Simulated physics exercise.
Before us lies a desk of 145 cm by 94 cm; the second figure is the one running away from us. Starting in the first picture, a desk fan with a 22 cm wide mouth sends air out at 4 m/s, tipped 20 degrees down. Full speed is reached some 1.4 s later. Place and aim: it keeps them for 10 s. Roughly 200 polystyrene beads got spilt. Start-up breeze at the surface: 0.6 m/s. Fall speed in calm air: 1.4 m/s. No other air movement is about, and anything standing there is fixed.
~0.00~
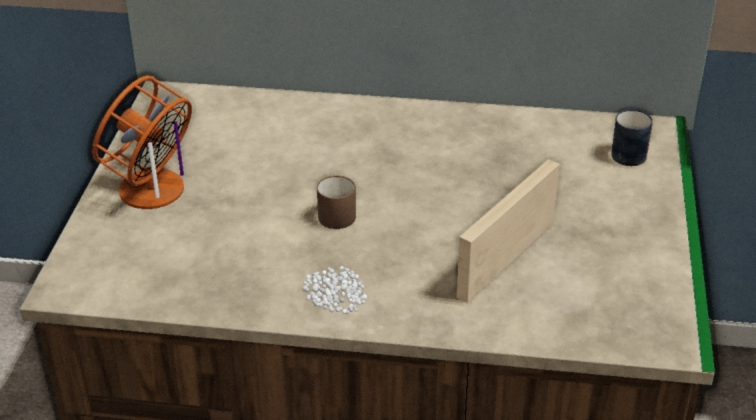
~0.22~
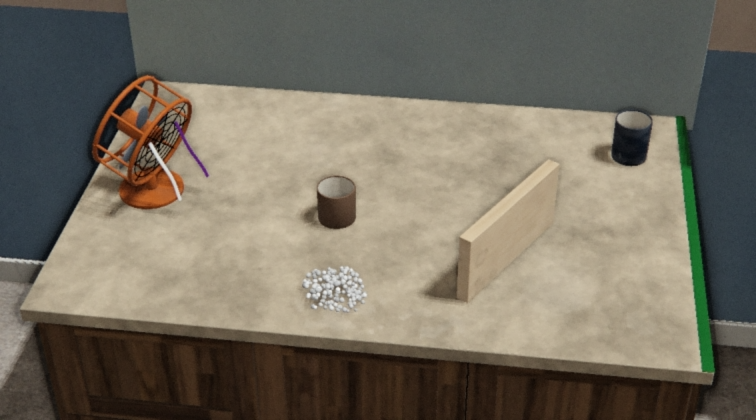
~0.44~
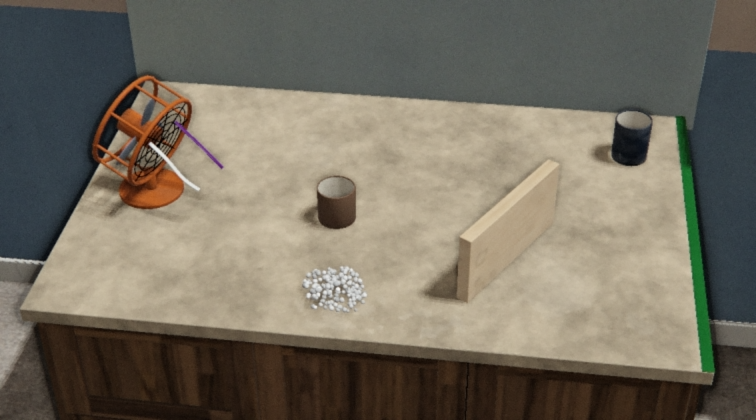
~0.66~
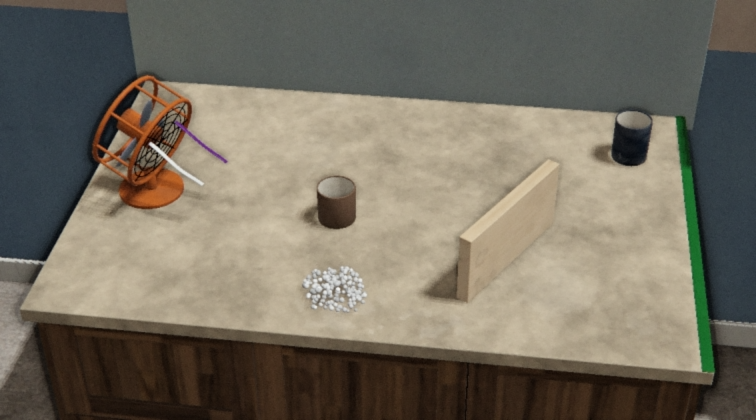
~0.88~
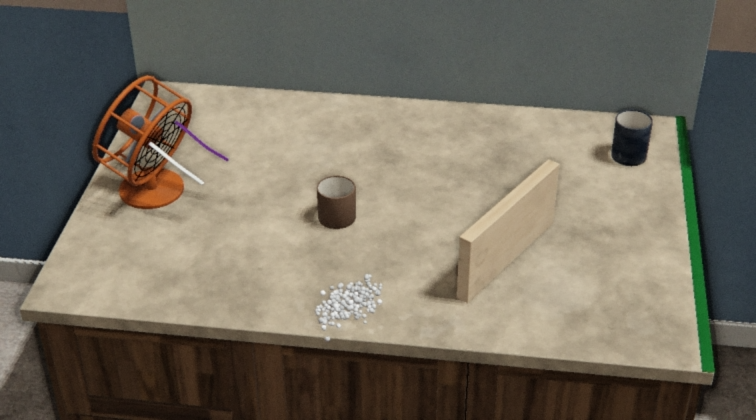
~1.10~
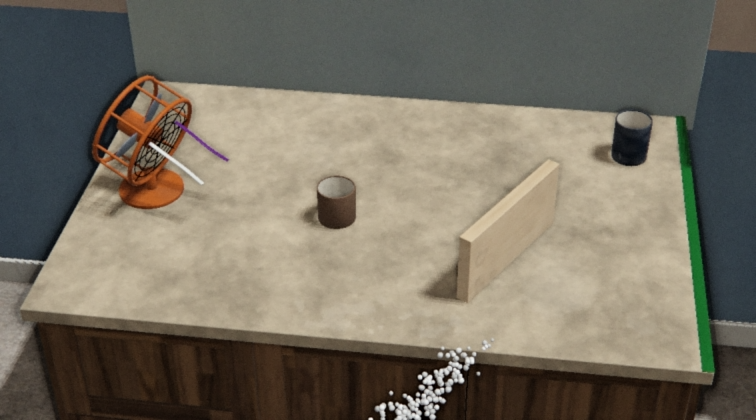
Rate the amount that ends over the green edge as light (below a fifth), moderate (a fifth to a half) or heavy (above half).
Light.
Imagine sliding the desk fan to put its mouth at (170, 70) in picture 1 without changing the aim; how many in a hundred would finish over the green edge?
I'd expect close to 0 per cent.
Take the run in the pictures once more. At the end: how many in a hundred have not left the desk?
Share at the end: Around 0 %.
After 2.0 s, 0 % are over the green edge; 100 % have settled or left.
After 3.2 s, 0 % are over the green edge; 100 % have settled or left.
After 5.5 s, 0 % are over the green edge; 100 % have settled or left.
After 10.0 s, at the end, 0 % are over the green edge.
